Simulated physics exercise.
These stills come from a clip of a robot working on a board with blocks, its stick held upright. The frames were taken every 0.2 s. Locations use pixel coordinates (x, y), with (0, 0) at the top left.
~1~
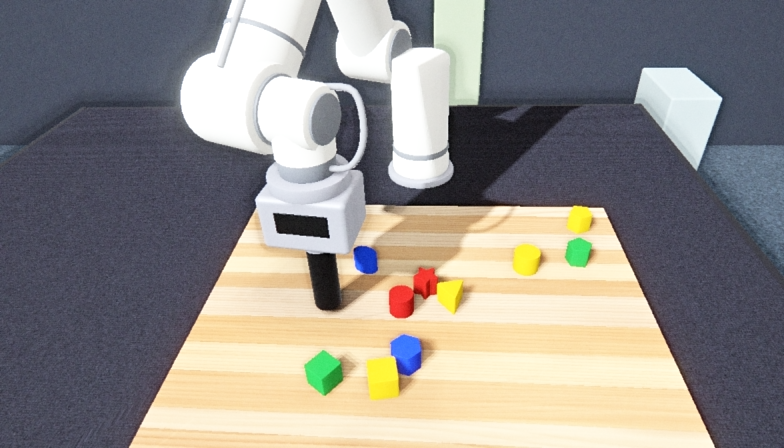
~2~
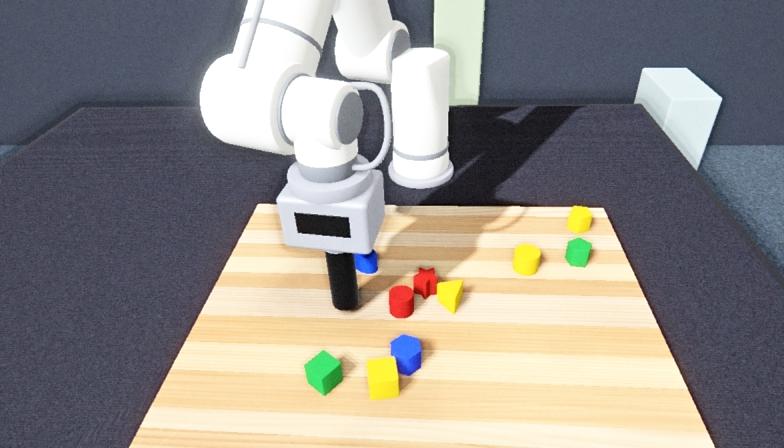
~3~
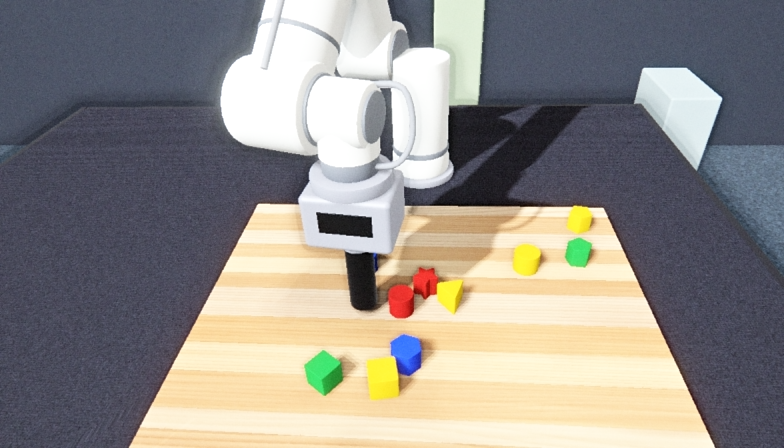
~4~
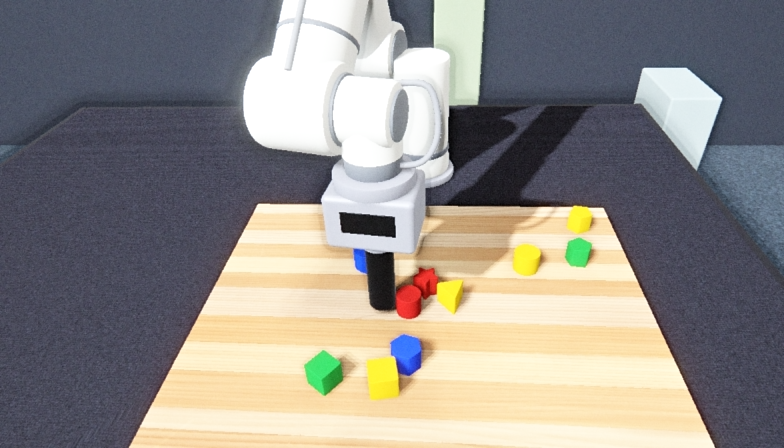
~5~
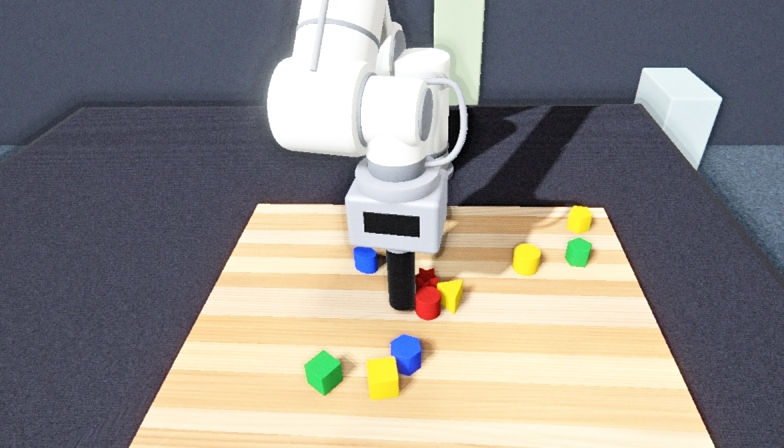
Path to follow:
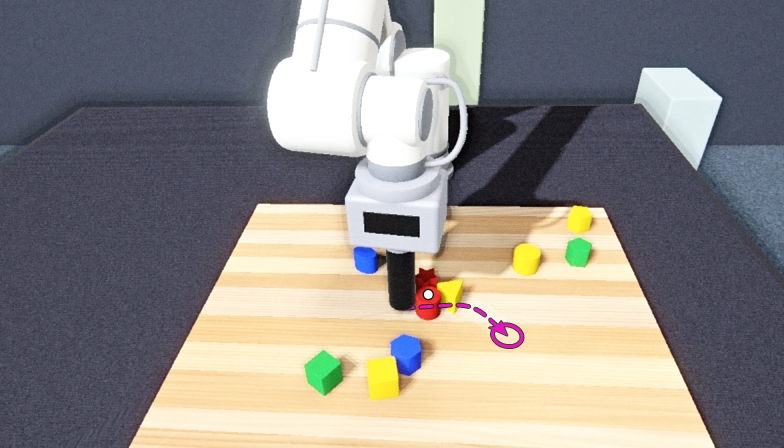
A robot arm slid its black stick to the right across a wooden board, reached the red round block, and pushed it a short way right toward the yellow triangle while the other blocks stayed put.
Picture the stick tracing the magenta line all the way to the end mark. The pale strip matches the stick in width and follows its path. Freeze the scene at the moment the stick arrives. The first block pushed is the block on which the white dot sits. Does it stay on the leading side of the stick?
Pushed ahead.
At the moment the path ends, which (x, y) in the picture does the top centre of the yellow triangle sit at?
I'd guess (496, 280).
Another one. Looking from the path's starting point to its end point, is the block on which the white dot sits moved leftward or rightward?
Answer: Right.
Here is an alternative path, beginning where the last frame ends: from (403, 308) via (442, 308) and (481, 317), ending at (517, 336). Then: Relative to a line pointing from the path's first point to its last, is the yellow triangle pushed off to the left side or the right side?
It is displaced to the left.
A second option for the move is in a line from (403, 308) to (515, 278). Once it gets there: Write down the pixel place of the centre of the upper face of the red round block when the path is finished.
The centre of its top face lies at (459, 296).
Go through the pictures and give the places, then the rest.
The first picture shows tip of the stick (328, 302), middles of tops, blue hexagonal block (406, 346), red star-shaped block (426, 274), red round block (401, 293), yellow triangle (452, 287).
The second picture shows stick (346, 302), nothing pushed.
The third picture shows stick (364, 302), nothing pushed.
The fourth picture shows stick (383, 302), red round block (408, 293).
The fifth picture shows stick (402, 302), blue hexagonal block (406, 346), red star-shaped block (426, 274), red round block (428, 295), yellow triangle (452, 287).
The line goes from (403, 308) over (441, 306) and (479, 311) to (507, 335); the dot is on the red round block.
On the path given first. One third of the way, stick (442, 299); red star-shaped block (432, 274), turned 55° anticlockwise; red round block (465, 299); yellow triangle (469, 284), turned 30° anticlockwise.
Two thirds of the way, stick (480, 305); red star-shaped block (432, 274), turned 55° anticlockwise; red round block (495, 312); yellow triangle (496, 280), turned 90° anticlockwise.
At the end, stick (508, 329); blue hexagonal block unmoved; red star-shaped block (432, 274), turned 55° anticlockwise; red round block (516, 340); yellow triangle (496, 280), turned 95° anticlockwise.
